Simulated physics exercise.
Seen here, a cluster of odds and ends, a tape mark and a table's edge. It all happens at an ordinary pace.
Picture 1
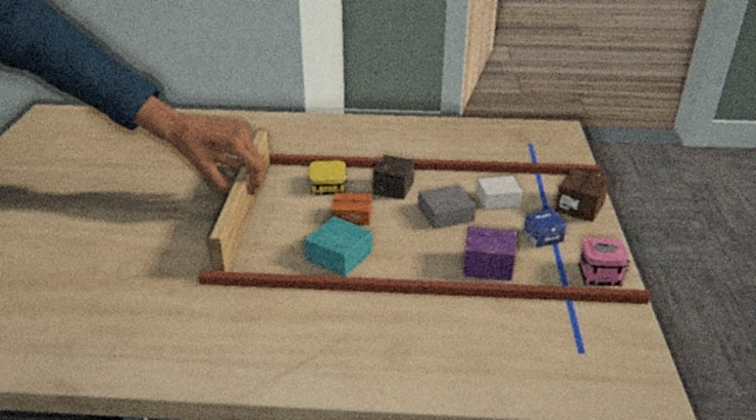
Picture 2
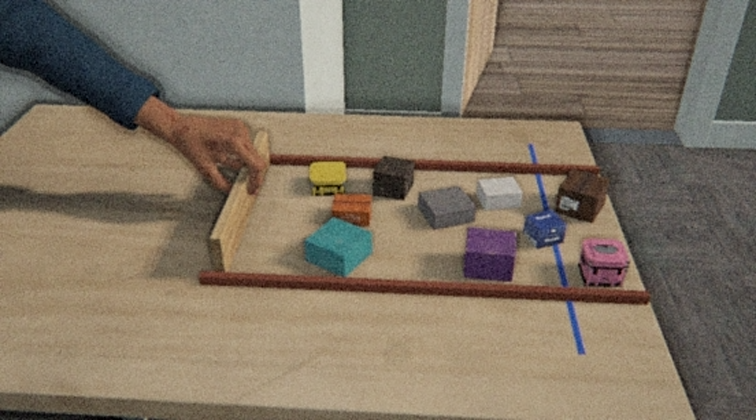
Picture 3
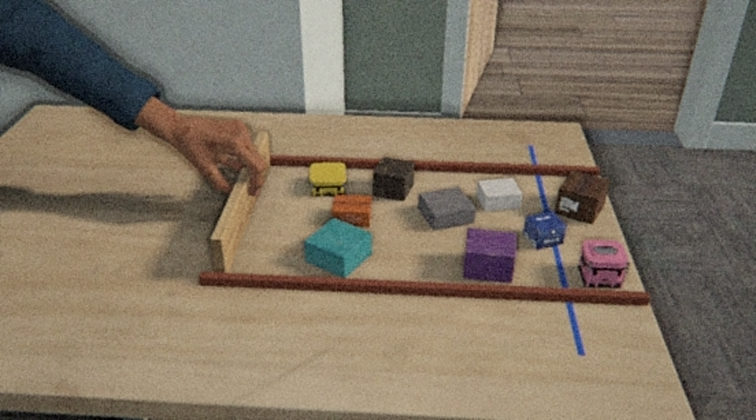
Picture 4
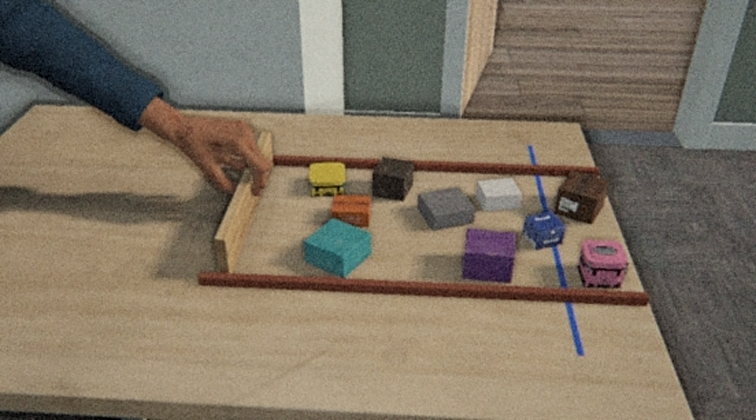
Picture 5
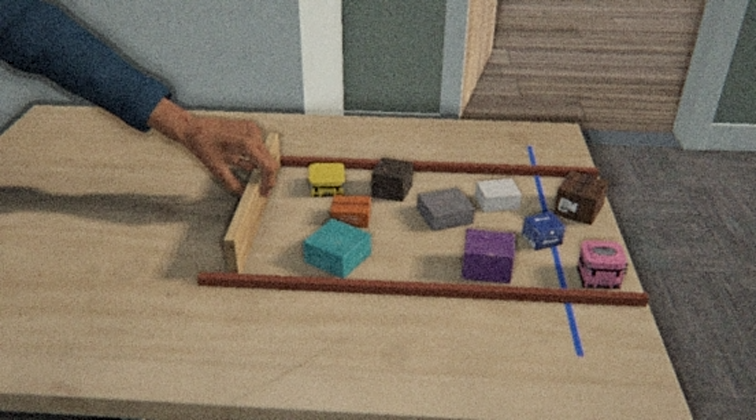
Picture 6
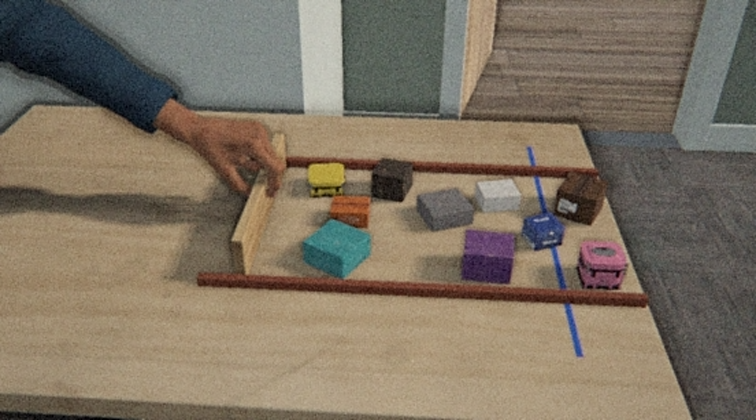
The footage shows a hand holding a wooden board upright between two rails on a table and sliding it slightly to the right, while the colourful boxes and blocks scattered around a blue tape line stay essentially still.
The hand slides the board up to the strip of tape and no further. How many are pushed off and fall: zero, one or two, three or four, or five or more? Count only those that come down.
The number that fall off is three or four.
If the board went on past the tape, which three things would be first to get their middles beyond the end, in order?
Earliest first: The brown box, then the pink case, then the white block.
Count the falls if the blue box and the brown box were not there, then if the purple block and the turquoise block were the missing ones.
It would be 2 and 2.
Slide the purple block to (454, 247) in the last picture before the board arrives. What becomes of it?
From there it stays on.
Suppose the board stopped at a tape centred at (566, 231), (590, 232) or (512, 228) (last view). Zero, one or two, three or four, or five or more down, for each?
In that order: More than four; five or over; just one or two.
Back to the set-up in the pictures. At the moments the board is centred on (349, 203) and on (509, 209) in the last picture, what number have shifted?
The counts are 4 and 10.
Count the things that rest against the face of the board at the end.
The number is 3.
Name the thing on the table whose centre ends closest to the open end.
The purple block ends nearest.
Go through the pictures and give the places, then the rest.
The first frame shows brown box (582, 195); pink case (603, 261); blue box (545, 228); board (244, 196); tape (551, 227).
The second frame shows pink case (603, 263); orange box (352, 210).
The third frame shows blue box (545, 230); turquoise block (339, 248).
The fourth frame shows brown box (582, 197); purple block (489, 256).
The fifth frame shows pink case (601, 264); white block (498, 195).
The sixth frame shows brown box (581, 198); pink case (601, 265); blue box (543, 231); board (262, 199); tape (549, 230).
Soon after, none off yet; brown box at rest near (581, 198); pink case at rest near (601, 265); blue box at rest near (543, 231).
After that, none off yet; brown box on its side near (640, 249); pink case displaced about its own width near (637, 267); blue box displaced about its own width near (571, 234).
In the end, the number that fall off is three or four; gone, white block, pink case and brown box.
